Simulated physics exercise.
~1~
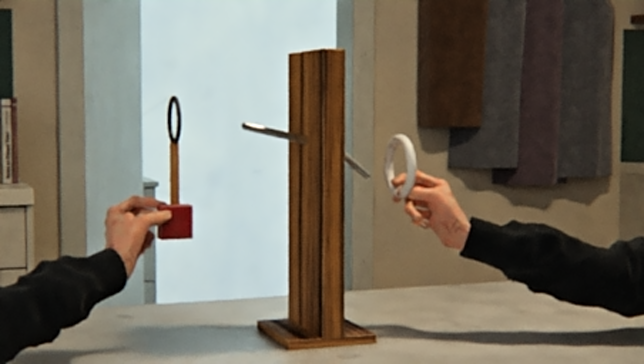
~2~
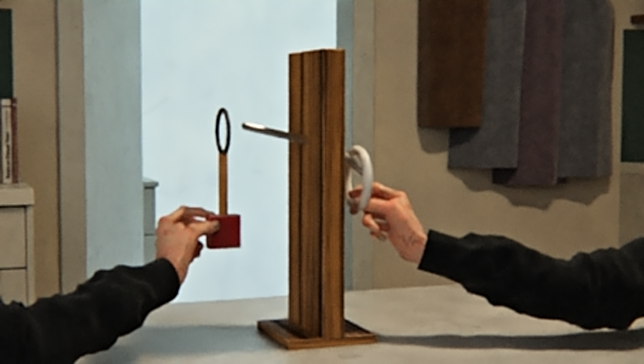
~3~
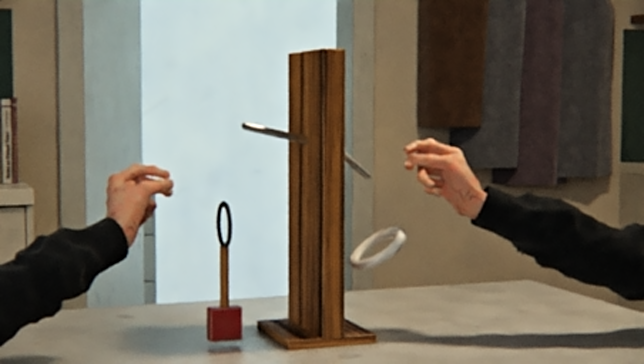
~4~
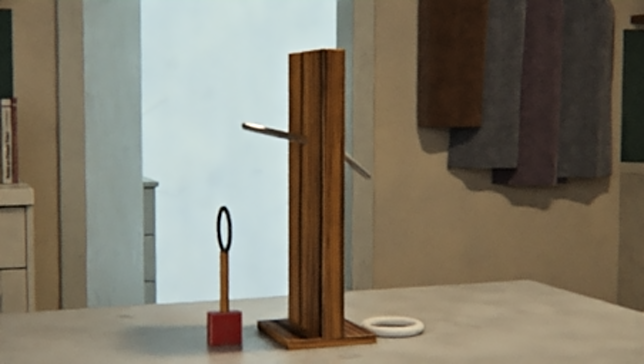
A red brush and a white ring, released by two hands, drop beside a wooden stand.
